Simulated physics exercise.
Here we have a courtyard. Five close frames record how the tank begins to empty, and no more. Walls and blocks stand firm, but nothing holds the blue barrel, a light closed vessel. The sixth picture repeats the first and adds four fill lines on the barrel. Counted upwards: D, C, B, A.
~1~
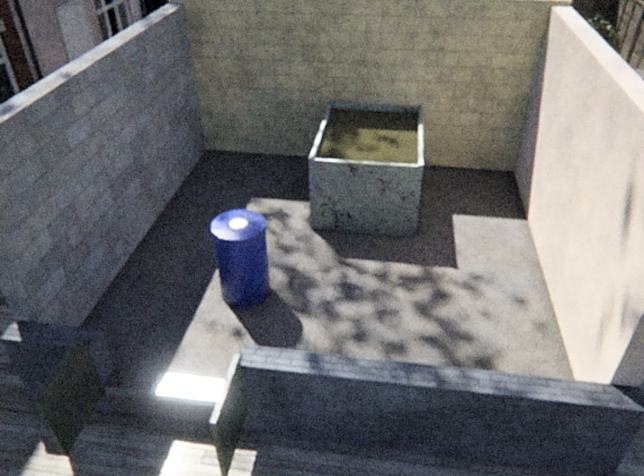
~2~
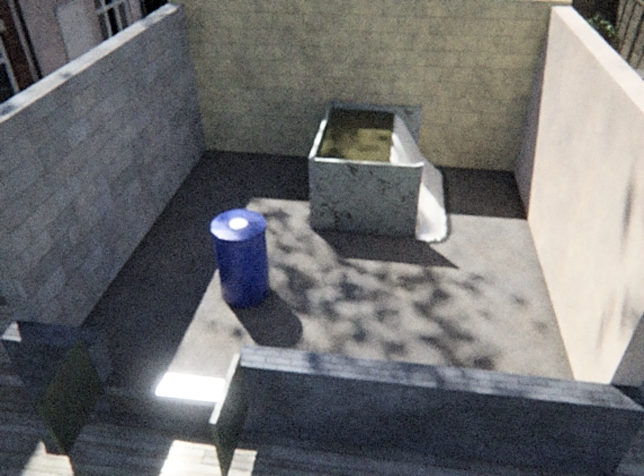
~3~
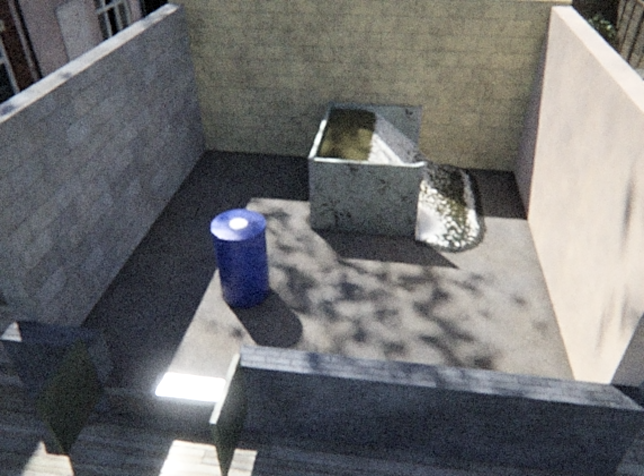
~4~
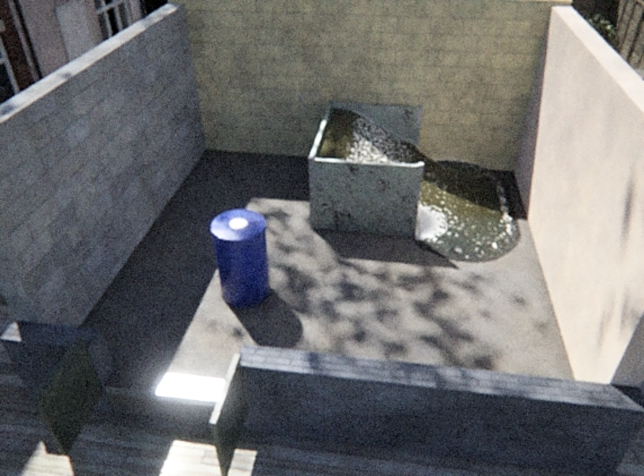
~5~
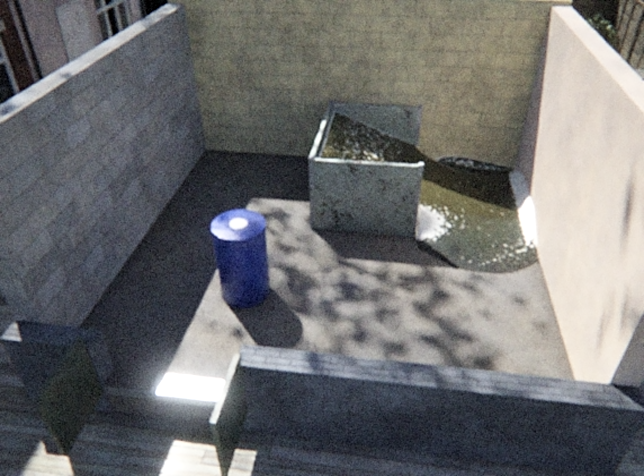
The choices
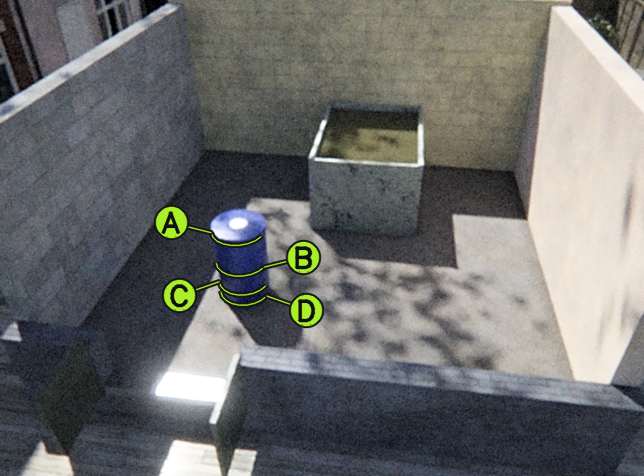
A walled courtyard with a grey floor dappled in shadow is seen from above through a fixed camera, with a low dark wall and an open gate in the foreground. A blue barrel stands left of centre, and behind it a mottled grey-green tank holds murky water near the pale back wall. Water pours from the tank's right side and spreads across the floor to the right-hand wall, while the barrel stays still.
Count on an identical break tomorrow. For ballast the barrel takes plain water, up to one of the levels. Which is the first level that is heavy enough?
It is C.
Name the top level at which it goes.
The answer is D.
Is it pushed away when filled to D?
Yes, it does.
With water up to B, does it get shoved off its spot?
No, not at all.
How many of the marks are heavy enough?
Three.
In lime, A at (230, 245); B at (235, 276); C at (237, 295); D at (239, 305); from the bottom up D, C, B, A.
With A, it does not move.
With B, it does not move.
With C, it does not move.
With D, it is pushed about its own width away.
